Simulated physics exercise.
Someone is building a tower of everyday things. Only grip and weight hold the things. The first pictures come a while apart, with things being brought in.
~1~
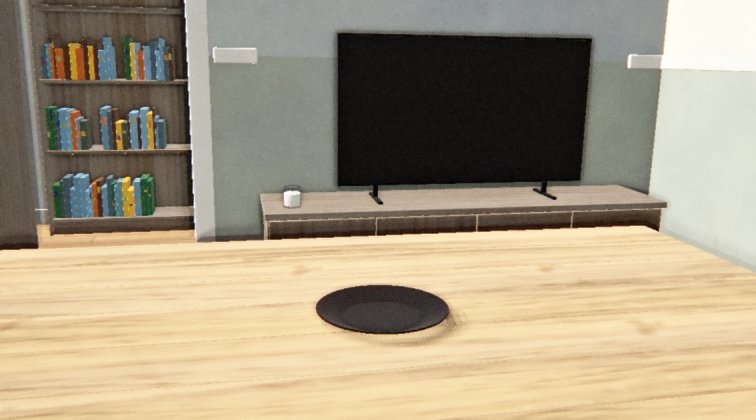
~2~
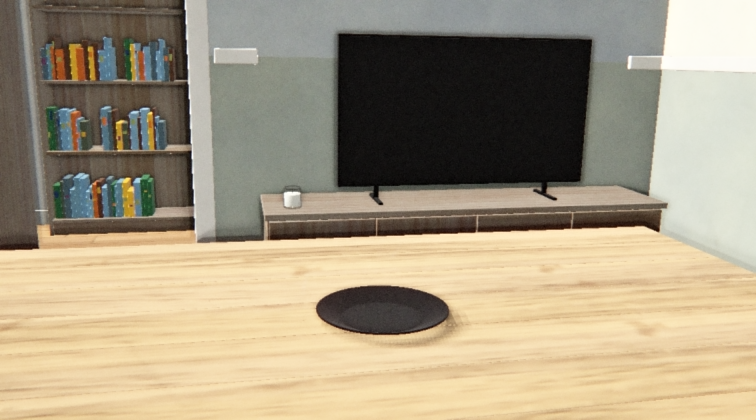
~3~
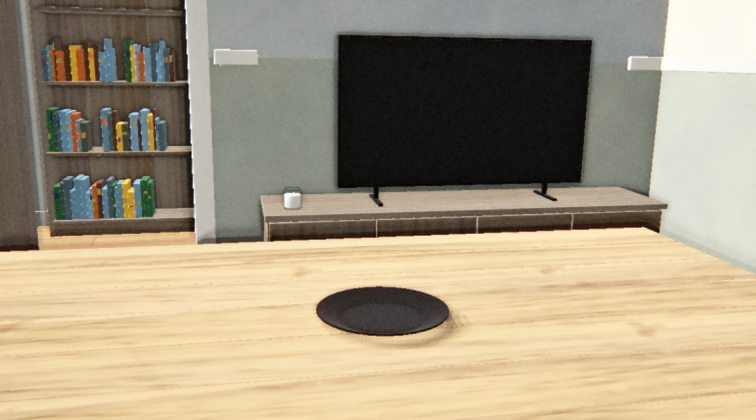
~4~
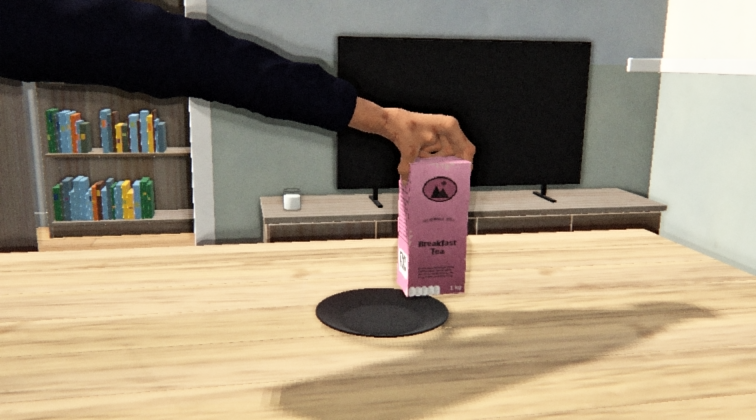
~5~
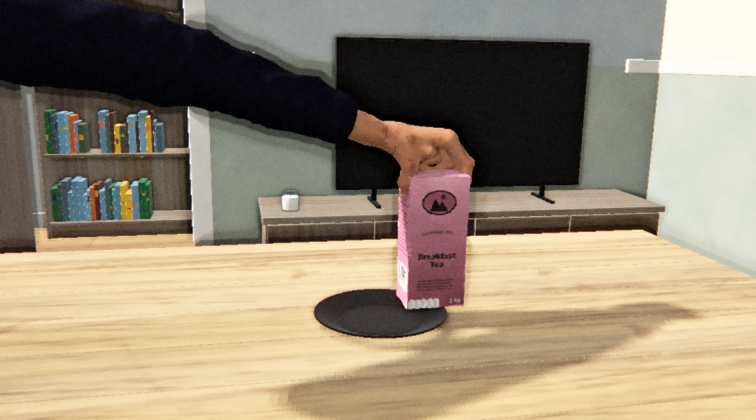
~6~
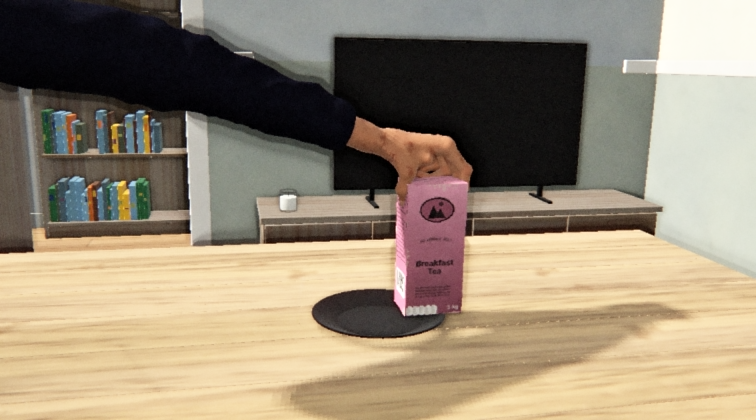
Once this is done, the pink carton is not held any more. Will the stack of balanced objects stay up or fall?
It stays balanced.
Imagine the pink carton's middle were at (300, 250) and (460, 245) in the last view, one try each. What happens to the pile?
First try: The pile topples; second try: It topples.
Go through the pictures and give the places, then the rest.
The last thing is not in view yet; black plate (382, 312), in the first frame.
The last thing is not in view yet; black plate (382, 313), in the second frame.
The last thing is not in view yet; black plate (383, 314), in the third frame.
On its way; pink carton (433, 226); black plate (382, 316), in the fourth frame.
On its way; pink carton (432, 238); black plate (380, 316), in the fifth frame.
Set down, still held; pink carton (430, 244); black plate (378, 316), in the sixth frame.
Then, 0.60 s later than the last frame, all is still.
Then, 1.60 s later than the last frame, pink carton resting near (430, 245).
When it is over, both as before. End places, in pixels of the last picture, pink carton near (430, 245). The pile holds.
